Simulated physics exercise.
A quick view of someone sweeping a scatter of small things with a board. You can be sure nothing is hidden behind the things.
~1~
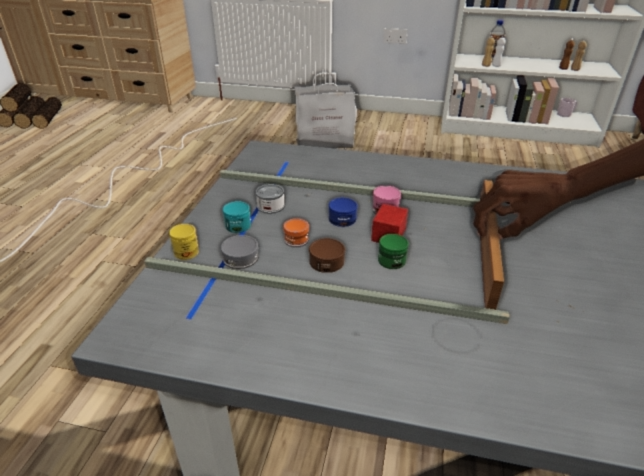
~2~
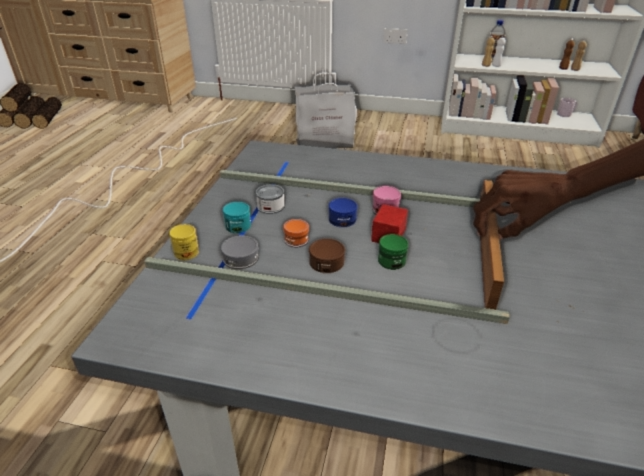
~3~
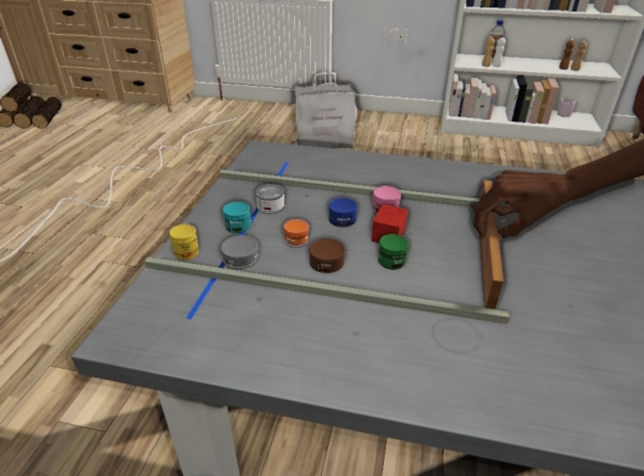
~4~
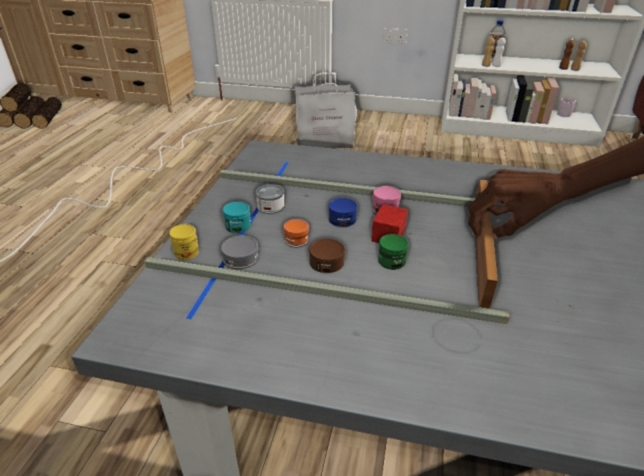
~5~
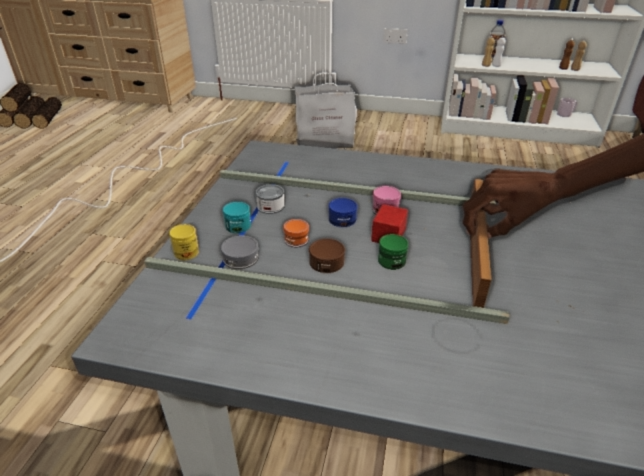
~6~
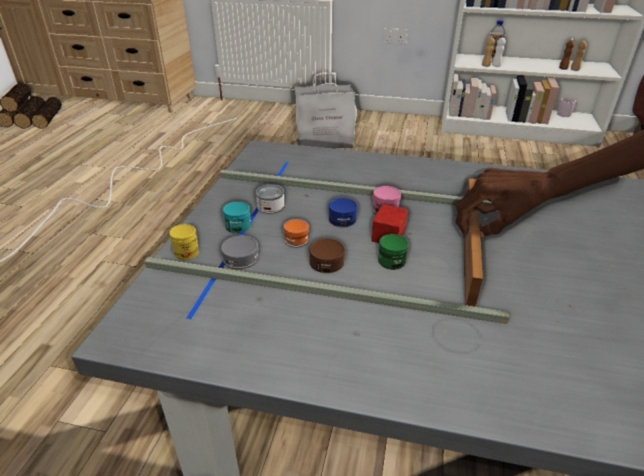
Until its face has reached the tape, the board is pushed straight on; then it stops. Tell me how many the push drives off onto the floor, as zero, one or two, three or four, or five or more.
Lost one or two.
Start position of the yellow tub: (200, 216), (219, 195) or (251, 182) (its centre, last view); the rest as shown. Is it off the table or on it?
In sequence: It stays; it stays; it stays.
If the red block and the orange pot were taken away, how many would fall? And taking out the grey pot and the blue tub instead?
You'd count 1 the first time and 0 the second time.
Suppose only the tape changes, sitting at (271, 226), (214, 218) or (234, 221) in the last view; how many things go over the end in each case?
First 0, then 6, then 2.
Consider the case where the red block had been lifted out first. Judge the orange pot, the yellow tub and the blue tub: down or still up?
In that case the orange pot stays where it is, the yellow tub goes off the edge, the blue tub stays where it is.
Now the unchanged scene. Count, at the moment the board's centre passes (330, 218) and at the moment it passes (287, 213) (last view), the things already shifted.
Respectively 6 and 9.
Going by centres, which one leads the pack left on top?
It's the white tin that is foremost.
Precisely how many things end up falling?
Result: A total of 1.
Early on, none off yet; yellow tub at rest near (185, 243); turquoise tub at rest near (237, 217); white tin at rest near (270, 199).
Finally, the number that fall off is one or two; lost, yellow tub.
